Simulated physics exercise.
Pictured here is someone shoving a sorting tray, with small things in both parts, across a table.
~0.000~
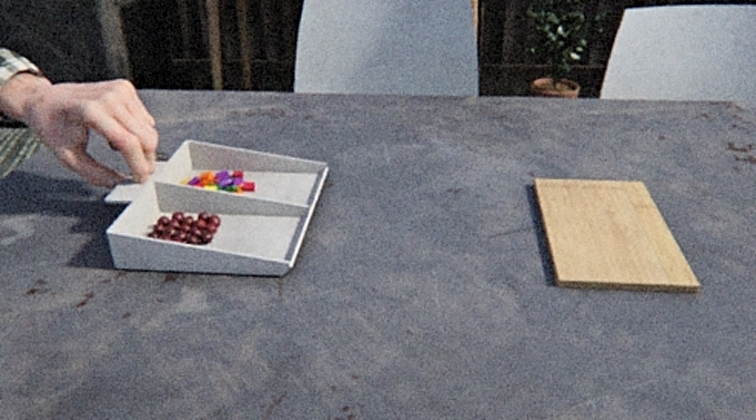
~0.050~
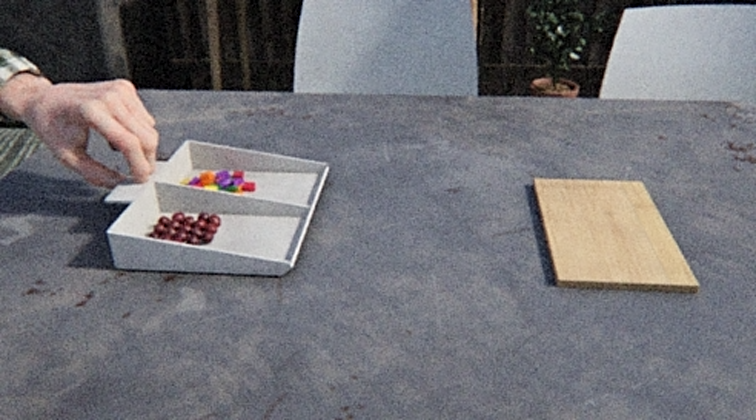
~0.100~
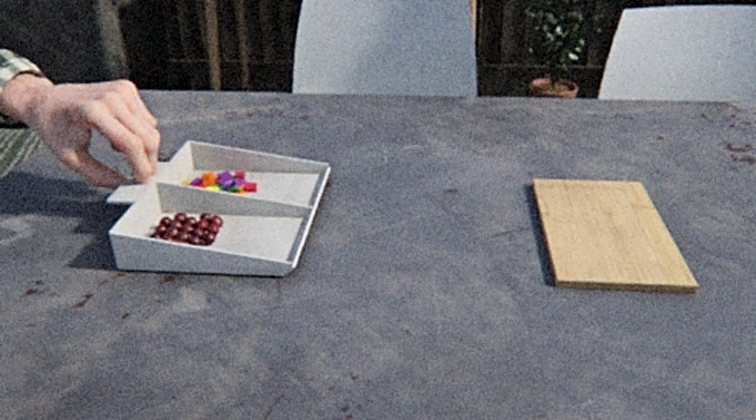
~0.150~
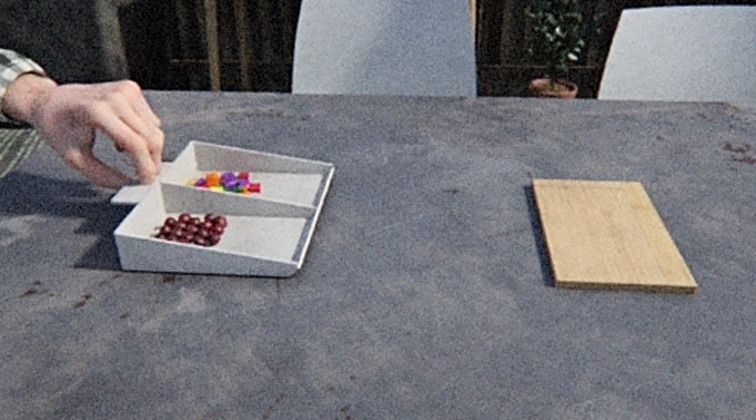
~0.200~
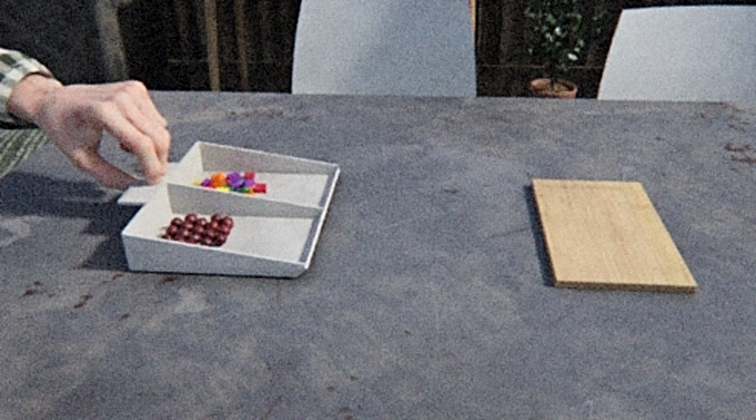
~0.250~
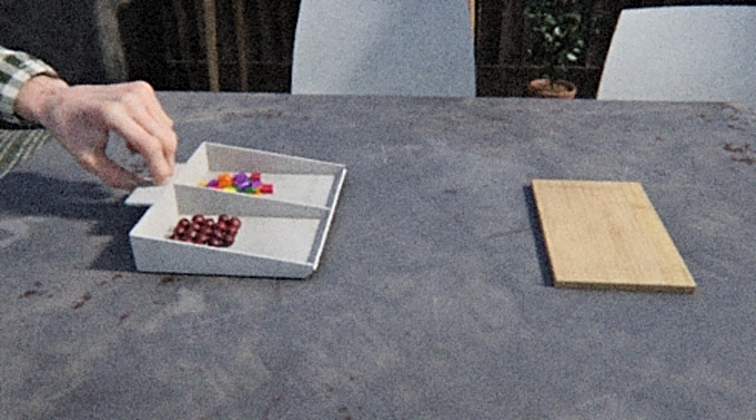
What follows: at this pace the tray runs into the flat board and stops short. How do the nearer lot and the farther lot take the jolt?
Well, the nearer lot stays put and the farther lot stays put.
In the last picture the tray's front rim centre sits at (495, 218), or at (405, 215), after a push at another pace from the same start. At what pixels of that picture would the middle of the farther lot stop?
Lab note: Final centre roughly (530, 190) at the first pace, roughly (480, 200) at the second.
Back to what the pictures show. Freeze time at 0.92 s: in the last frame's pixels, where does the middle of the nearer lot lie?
About (313, 236) in the last view.
After 0.92 s, tray still sliding, front rim near (427, 215); nearer lot all inside; farther lot all inside.
After 1.70 s, tray stopped at the flat board; nearer lot all inside; farther lot all inside.
At rest (2.1 s), tray stopped at the flat board; nearer lot all inside; farther lot all inside.
